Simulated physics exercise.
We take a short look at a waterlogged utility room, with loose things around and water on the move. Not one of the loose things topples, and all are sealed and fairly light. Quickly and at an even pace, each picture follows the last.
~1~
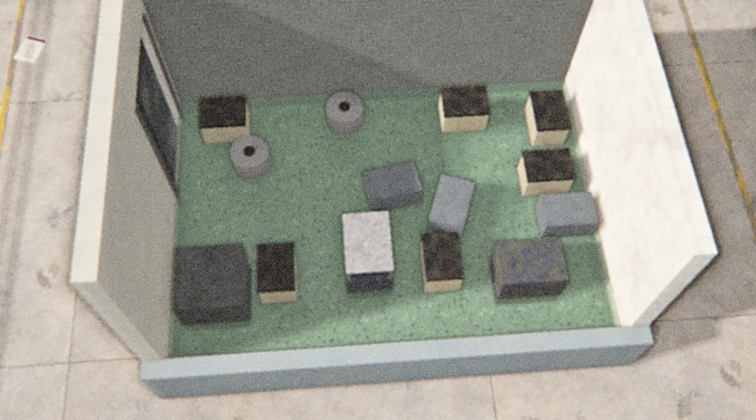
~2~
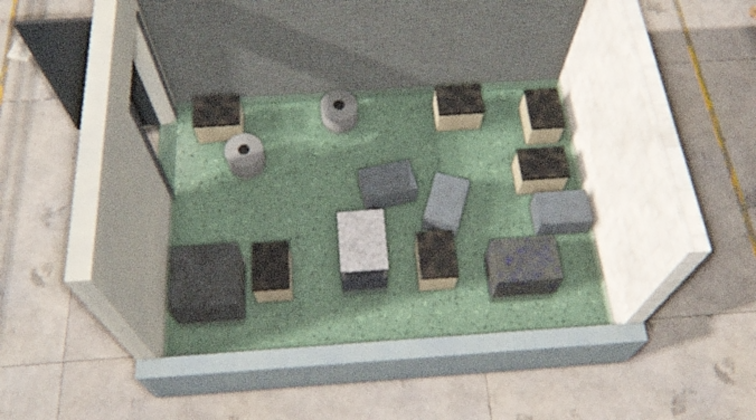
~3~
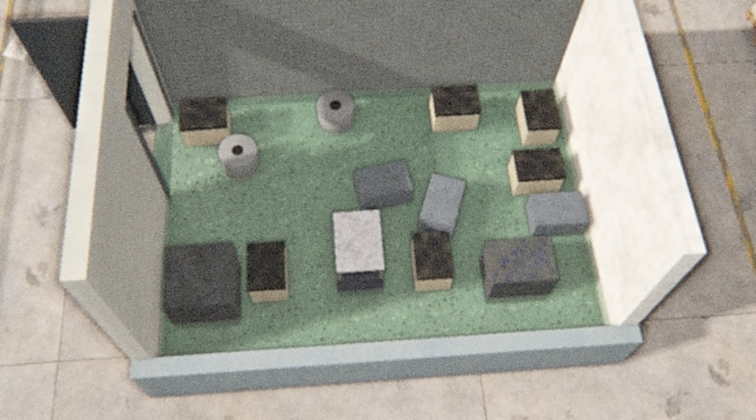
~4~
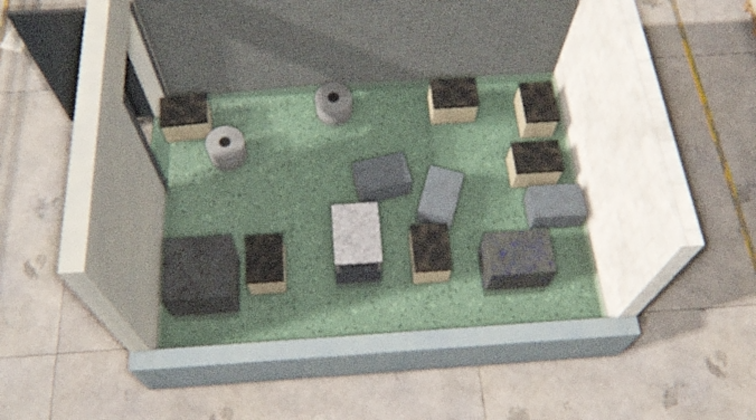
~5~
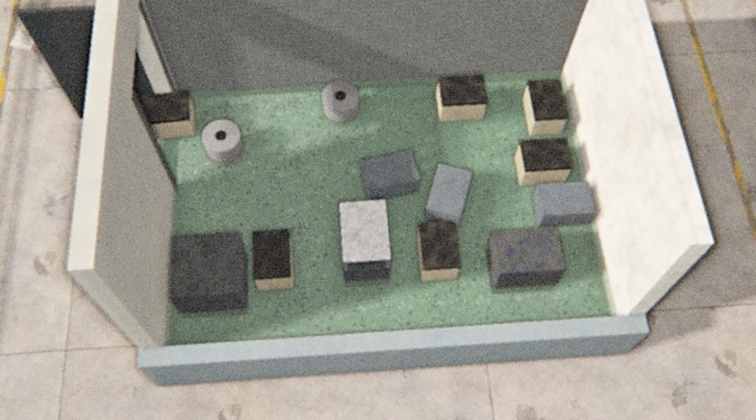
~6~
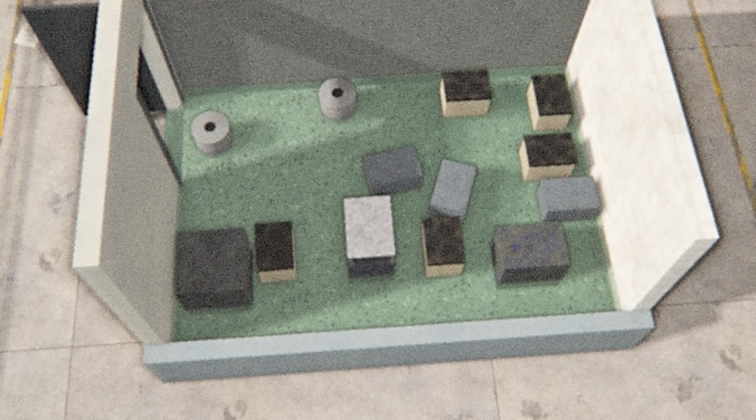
A waterlogged room stood scattered with boxes and two round grey tubs as a door on the left swung open; a dark-topped box drifted left out of sight, and the nearer tub floated after it.
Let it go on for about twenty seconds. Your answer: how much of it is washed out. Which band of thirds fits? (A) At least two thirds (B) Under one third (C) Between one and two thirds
C, between one and two thirds.
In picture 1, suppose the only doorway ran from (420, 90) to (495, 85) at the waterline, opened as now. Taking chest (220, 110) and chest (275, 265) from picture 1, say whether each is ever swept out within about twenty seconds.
Held back, held back.
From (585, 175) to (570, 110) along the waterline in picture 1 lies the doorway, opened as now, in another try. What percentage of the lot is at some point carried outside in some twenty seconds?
Roughly 70 in a hundred.
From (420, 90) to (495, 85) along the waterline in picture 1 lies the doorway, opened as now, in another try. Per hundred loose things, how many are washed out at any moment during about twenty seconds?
Some 60 in a hundred.
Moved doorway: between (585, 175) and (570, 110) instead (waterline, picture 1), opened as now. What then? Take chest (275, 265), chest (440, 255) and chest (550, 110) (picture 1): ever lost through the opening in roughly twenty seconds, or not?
Retained, lost and lost.
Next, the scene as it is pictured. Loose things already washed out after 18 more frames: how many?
That comes to 4.
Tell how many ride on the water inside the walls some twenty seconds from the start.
Counting them up gives 5.
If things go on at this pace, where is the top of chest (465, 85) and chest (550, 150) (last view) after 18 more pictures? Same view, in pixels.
Near (392, 86) and (524, 144).
A moment on, 2 of 11 are out; 9 afloat.
Next, 4 of 11 are out; 7 afloat.
Later, 5 of 11 are out; 6 afloat.
In the end, 6 of 11 are out; 5 afloat.
